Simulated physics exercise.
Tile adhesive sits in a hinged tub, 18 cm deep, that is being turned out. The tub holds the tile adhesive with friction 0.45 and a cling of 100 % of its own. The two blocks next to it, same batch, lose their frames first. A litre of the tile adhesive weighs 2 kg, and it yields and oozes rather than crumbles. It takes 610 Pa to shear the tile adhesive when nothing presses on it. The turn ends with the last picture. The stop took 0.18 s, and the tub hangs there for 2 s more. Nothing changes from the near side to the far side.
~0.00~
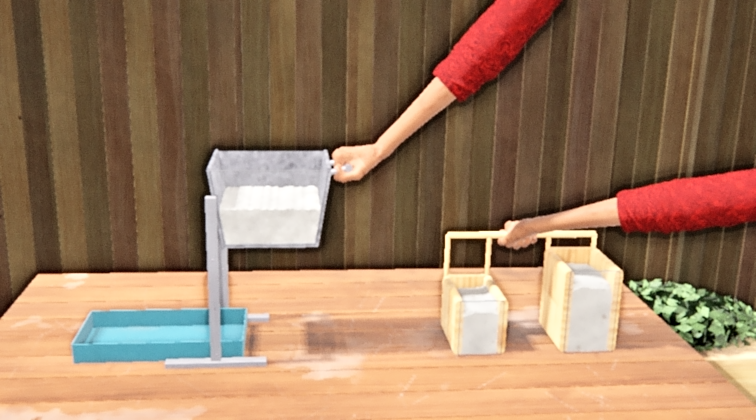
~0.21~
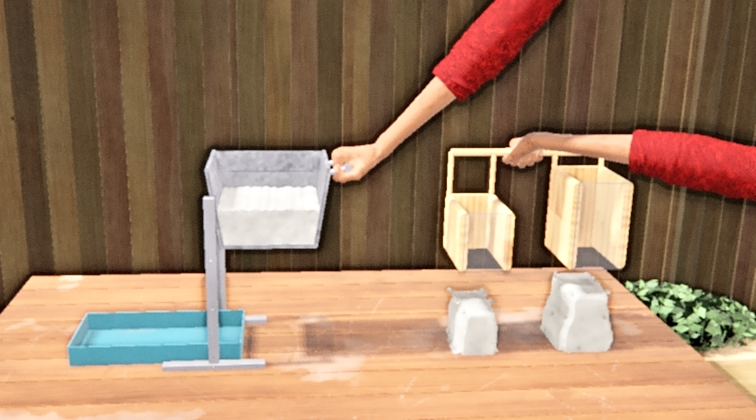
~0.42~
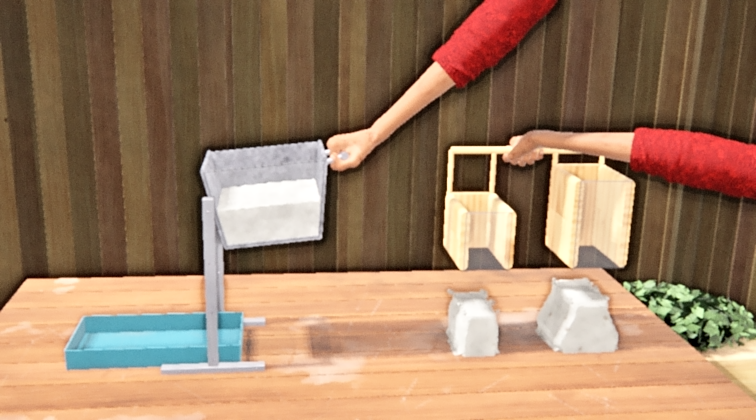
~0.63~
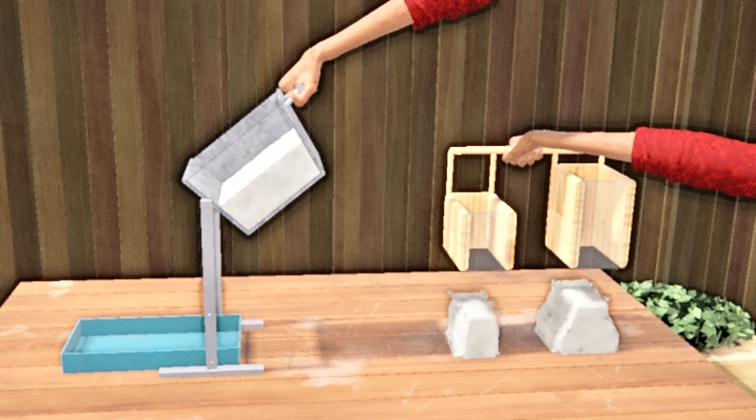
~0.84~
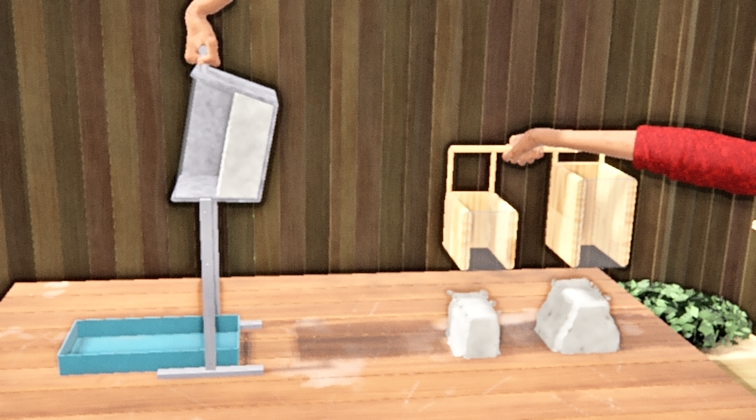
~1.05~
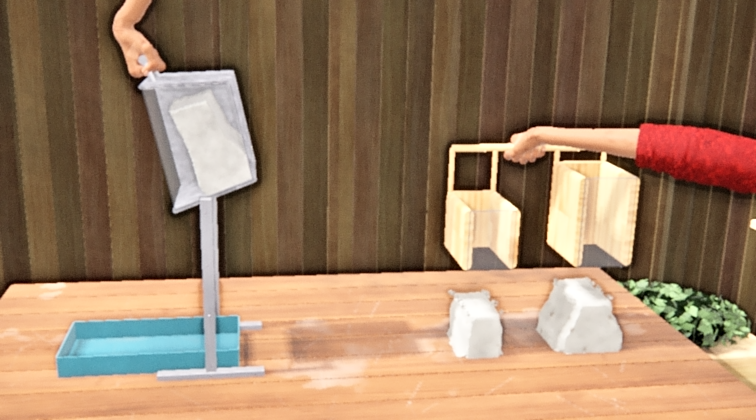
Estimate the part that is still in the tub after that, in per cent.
About 41 %.
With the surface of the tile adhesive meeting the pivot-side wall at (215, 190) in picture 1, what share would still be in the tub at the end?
Then about 25 %.
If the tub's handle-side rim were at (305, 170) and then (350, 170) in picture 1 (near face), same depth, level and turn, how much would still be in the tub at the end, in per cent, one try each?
In turn about 45 %, 35 %.
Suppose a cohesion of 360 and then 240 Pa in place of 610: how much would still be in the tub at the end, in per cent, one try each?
In turn about 30 %, 20 %.
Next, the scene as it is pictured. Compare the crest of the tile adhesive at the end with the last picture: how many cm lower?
Some 13 cm.
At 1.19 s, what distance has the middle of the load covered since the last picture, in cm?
Some 9 cm.
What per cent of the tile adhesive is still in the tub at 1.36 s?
Near 40 %.
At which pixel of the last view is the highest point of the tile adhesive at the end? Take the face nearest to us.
Around (213, 162).
After 1.19 s, the tub is at 102 degrees and holds 74 %.
After 1.36 s, the tub is at 102 degrees and holds 41 %.
After 1.53 s, the tub is at 102 degrees and holds 41 %.
After 1.70 s, the tub is at 102 degrees and holds 41 %.
After 3.05 s, at the end, the tub is at 102 degrees and holds 41 %.
